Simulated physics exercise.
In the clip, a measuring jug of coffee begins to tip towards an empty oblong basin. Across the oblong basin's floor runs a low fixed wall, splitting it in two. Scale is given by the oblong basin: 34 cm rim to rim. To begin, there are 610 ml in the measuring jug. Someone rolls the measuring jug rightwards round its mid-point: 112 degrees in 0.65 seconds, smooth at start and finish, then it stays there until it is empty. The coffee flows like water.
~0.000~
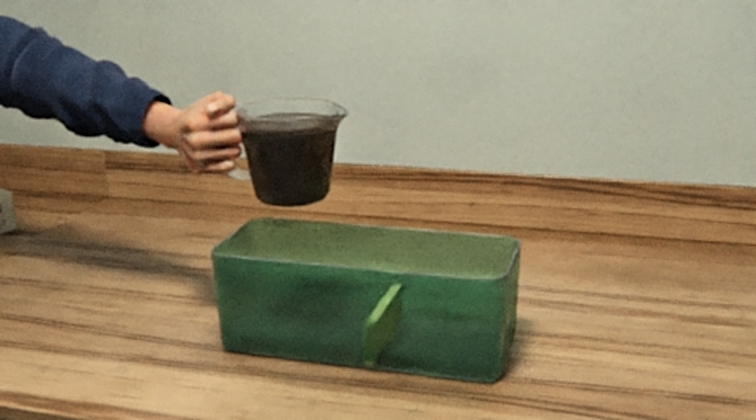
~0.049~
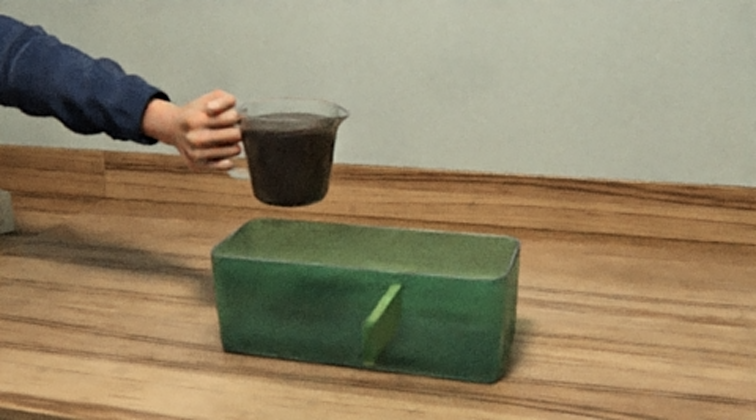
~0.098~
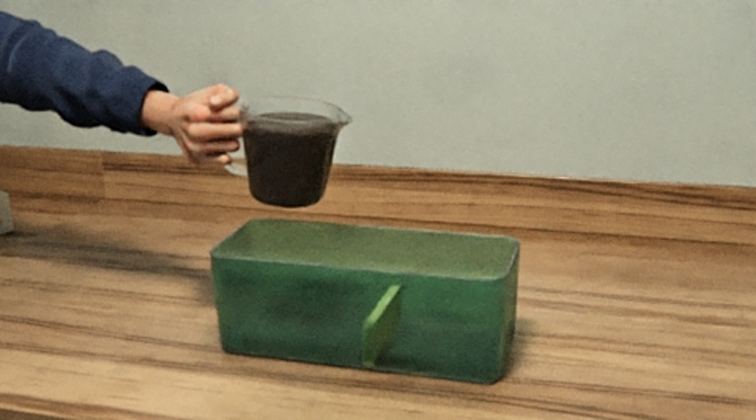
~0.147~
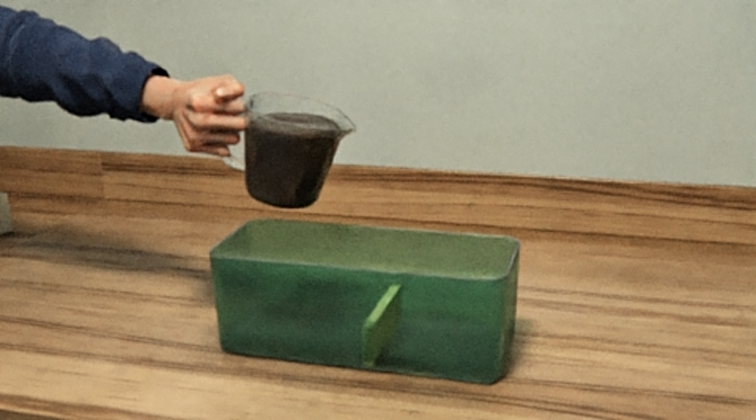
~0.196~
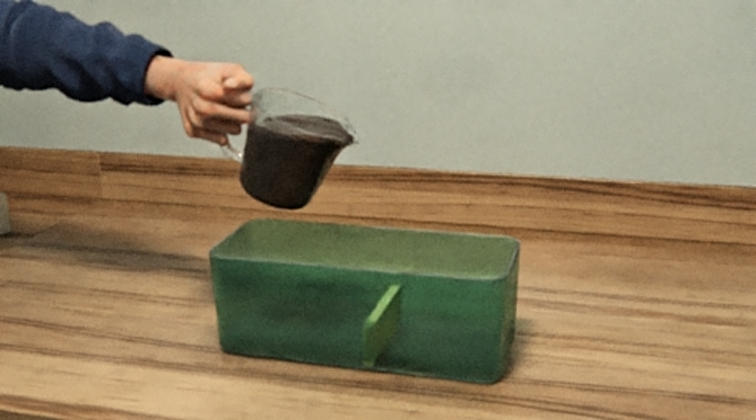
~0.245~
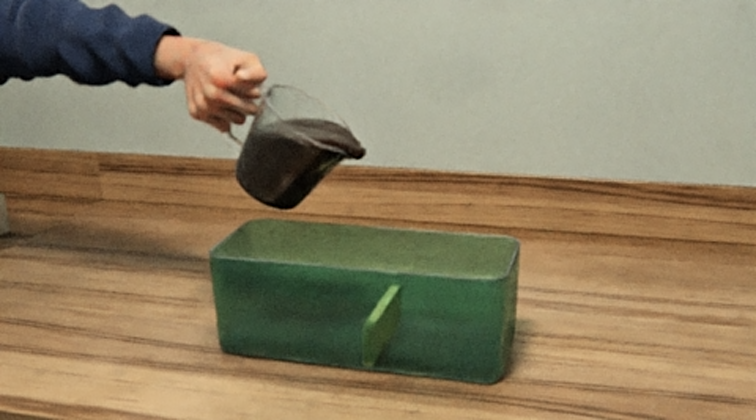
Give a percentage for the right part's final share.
My figure is 49 %.
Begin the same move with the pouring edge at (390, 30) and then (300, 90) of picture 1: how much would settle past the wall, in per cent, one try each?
In order, 80 and 5 per cent.
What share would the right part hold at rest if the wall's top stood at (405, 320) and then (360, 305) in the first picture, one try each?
In order, 30 and 85 per cent.
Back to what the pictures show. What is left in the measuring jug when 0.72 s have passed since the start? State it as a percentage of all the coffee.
Close to 3 percent of the whole amount.
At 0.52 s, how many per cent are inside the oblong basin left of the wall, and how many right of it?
Around 8 on the left and around 34 on the right.
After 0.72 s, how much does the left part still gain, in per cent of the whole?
Around 6 per cent.
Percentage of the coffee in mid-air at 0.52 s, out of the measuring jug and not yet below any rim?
Close to 22 per cent, I'd say.
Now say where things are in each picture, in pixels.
In the first picture, it leans 0°; its right rim is at (348, 113); the coffee meets the walls at (248, 119) and (335, 123); the oblong basin's rim runs from (232, 236) to (513, 260); the wall's top is at (383, 305).
In the second picture, it leans 2°; its right rim is at (349, 114); the coffee meets the walls at (249, 119) and (336, 124).
In the third picture, it leans 6°; its right rim is at (351, 120); the coffee meets the walls at (250, 118) and (338, 127).
In the fourth picture, it leans 14°; its right rim is at (356, 129); the coffee meets the walls at (253, 118) and (343, 129).
In the fifth picture, it leans 23°; its right rim is at (359, 142); the coffee meets the walls at (255, 126) and (352, 134).
In the sixth picture, it leans 35°; its right rim is at (361, 157); the coffee meets the walls at (254, 131) and (357, 146); 2 per cent is over the edge.
Then, 0.52 s in, the tilt is 101° and 37 per cent is still to pour, 8 is left of the wall and 34 right of it.
Then, 0.72 s in, the tilt is 112° and 3 per cent is still to pour, 44 is left of the wall and 49 right of it.
Then, 0.92 s in, the tilt is 112° and 0 per cent is still to pour, 50 is left of the wall and 48 right of it.
Then, 1.15 s in, the tilt is 112° and 0 per cent is still to pour, 50 is left of the wall and 49 right of it.
Finally, 50 per cent lies left of the wall, 49 right of it and 1 outside.
